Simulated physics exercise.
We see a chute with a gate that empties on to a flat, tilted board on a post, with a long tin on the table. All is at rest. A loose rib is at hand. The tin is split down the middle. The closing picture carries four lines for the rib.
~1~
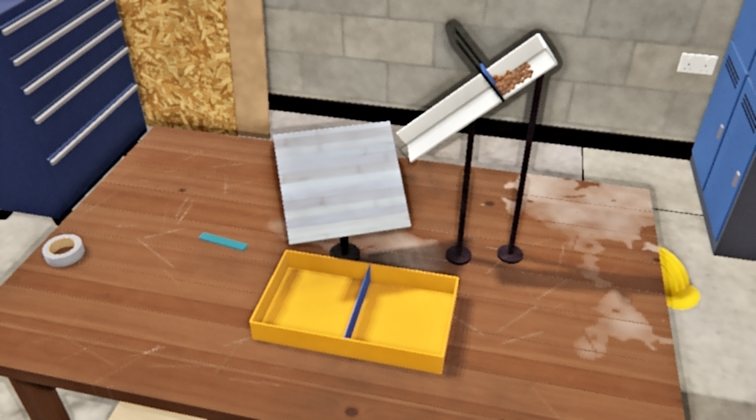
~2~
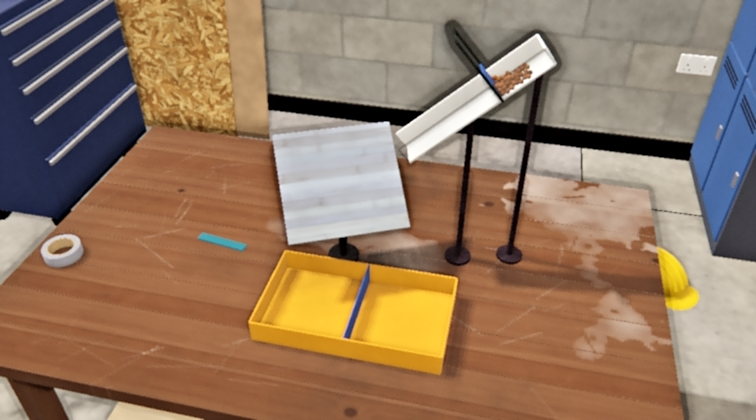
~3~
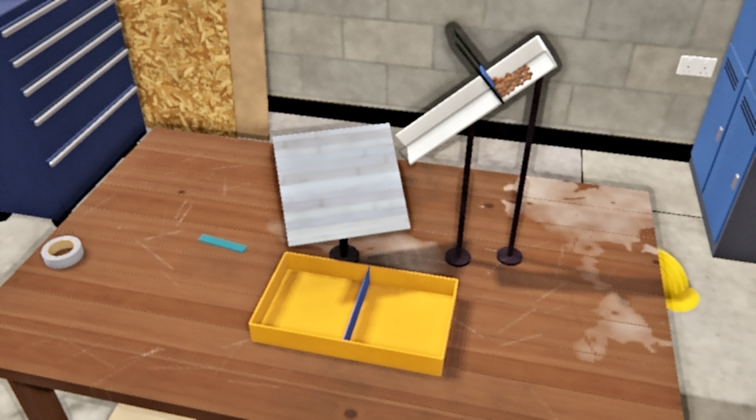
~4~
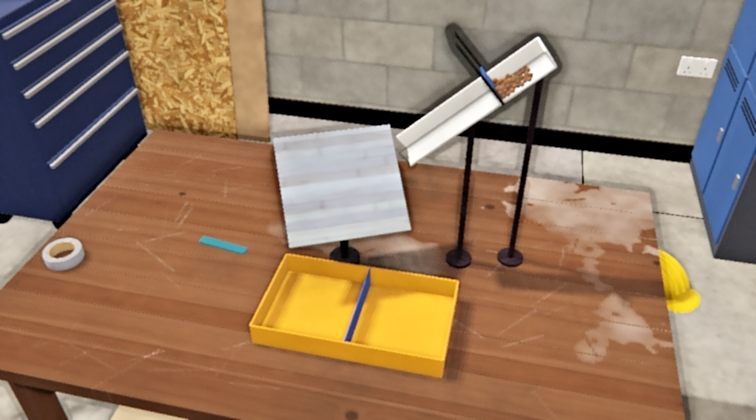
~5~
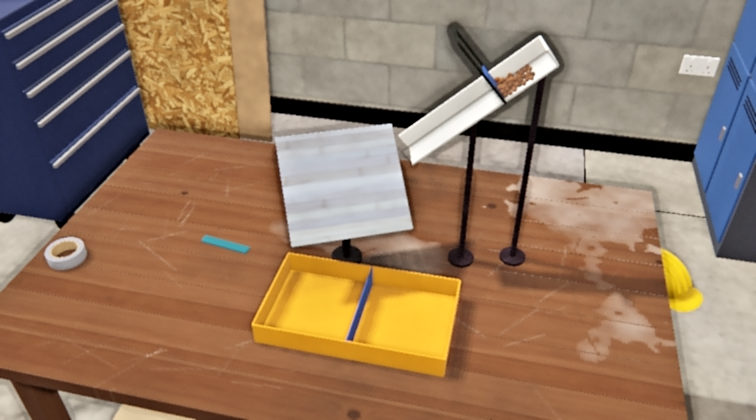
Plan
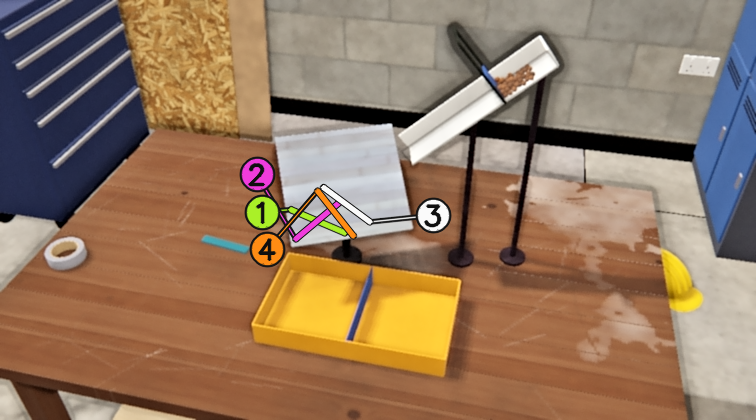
A wooden table holds a raised chute, a tilted board and a yellow tin, all still.
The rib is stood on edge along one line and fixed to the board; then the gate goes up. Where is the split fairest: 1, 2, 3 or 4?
It is 1.
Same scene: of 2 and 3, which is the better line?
Here it is line 2.
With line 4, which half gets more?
The right half.
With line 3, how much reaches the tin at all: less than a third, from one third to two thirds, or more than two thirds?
More than two thirds.
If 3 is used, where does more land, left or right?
More lands on the right.
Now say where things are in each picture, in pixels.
In the first frame, load behind the gate (511, 82), cereal balls; lip of the chute (410, 154), sloping fairly steeply.
In the second frame, middle of the board (341, 181), tilted fairly steeply; middle of its low edge (351, 236); of its high edge (332, 128).
In the third frame, front corners of the tin (249, 324) and (442, 359); front end of its middle wall (343, 341); gate still shut (485, 75).
In the fourth frame, middle of the load (511, 85); lip (410, 157).
In the fifth frame, middle of the load (513, 84); lip (412, 157).
On the marked copy, line 1 from (290, 209) to (345, 232); line 2 from (340, 201) to (295, 238); line 3 from (323, 187) to (369, 221); line 4 from (317, 190) to (353, 235).
For line 1, of what is caught, roughly half in the left half, roughly half in the right.
For line 2, of what is caught, the larger part in the left half, roughly a quarter in the right.
For line 3, of what is caught, about a tenth in the left half, almost all in the right.
For line 4, of what is caught, about a tenth in the left half, almost all in the right.
